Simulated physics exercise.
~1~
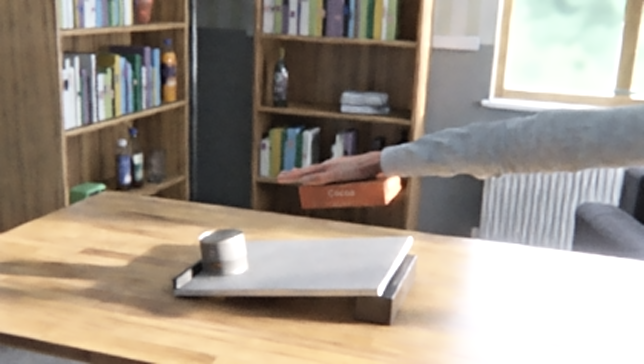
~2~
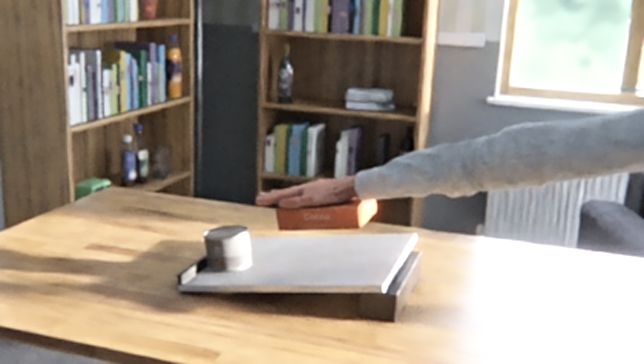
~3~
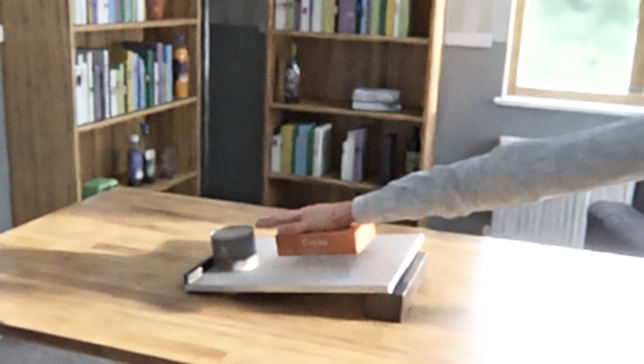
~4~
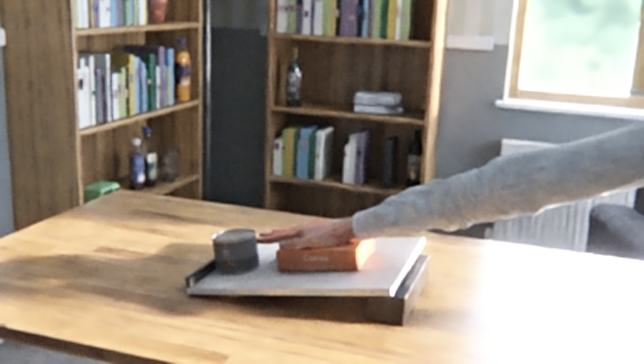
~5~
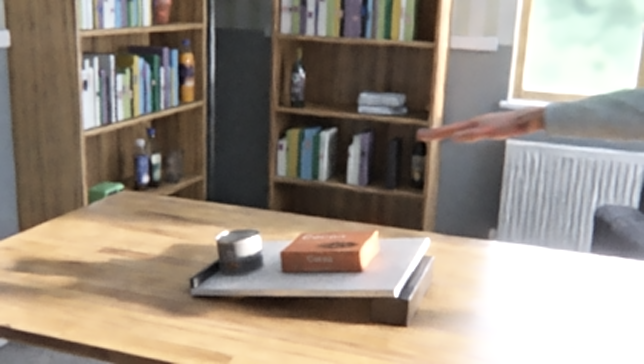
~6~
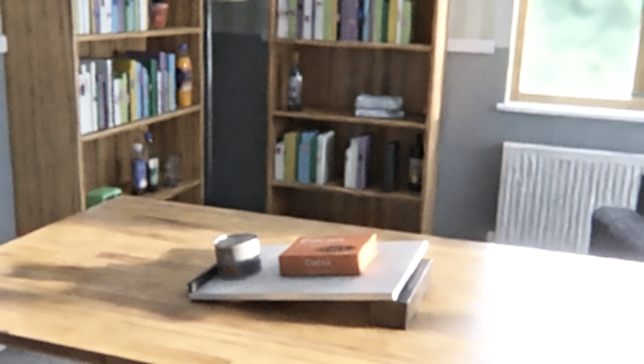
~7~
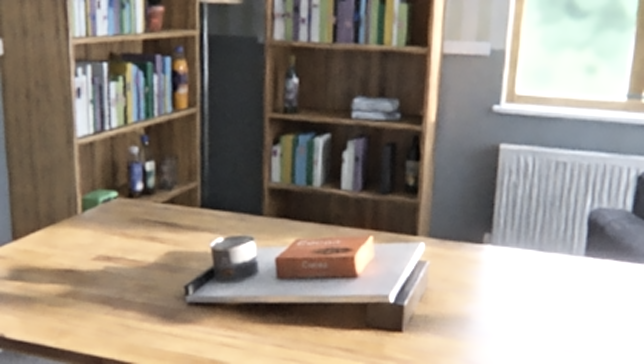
A hand lowers an orange packet onto a sloping board, withdraws, and the packet stays put.
